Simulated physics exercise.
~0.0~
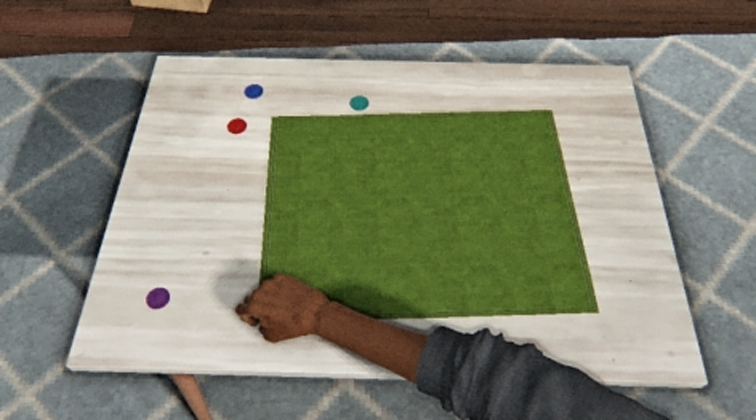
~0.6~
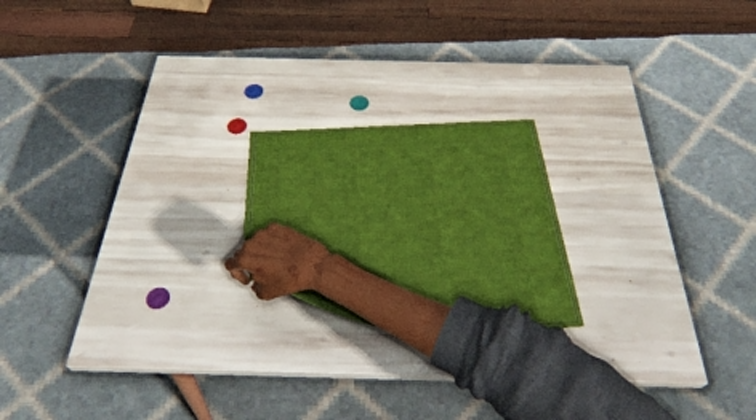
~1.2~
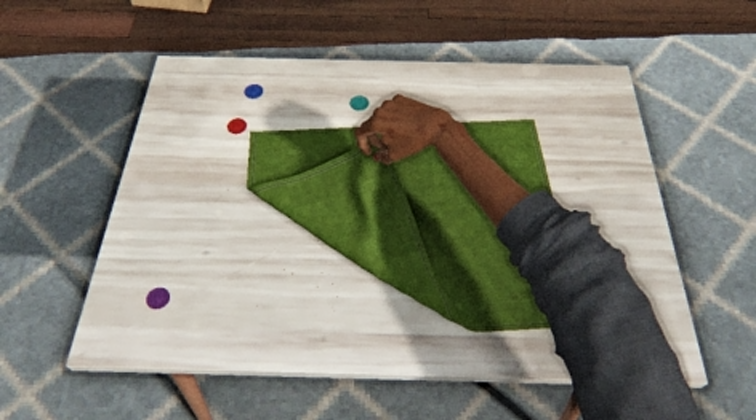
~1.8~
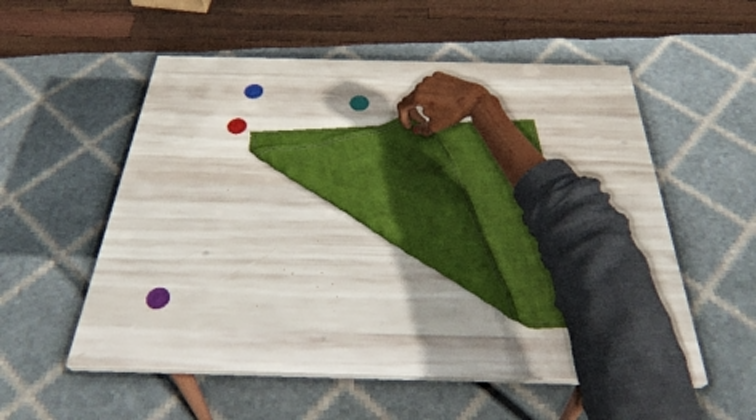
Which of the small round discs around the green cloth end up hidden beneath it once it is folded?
None of them end up hidden. The purple, blue, teal and red discs all remain in the open on the tabletop.
A green cloth lying on a pale wooden tabletop was nudged slightly left and down by a hand, which then drew its lower left corner up and rightward to the far edge, leaving it folded over with the small colored discs uncovered.
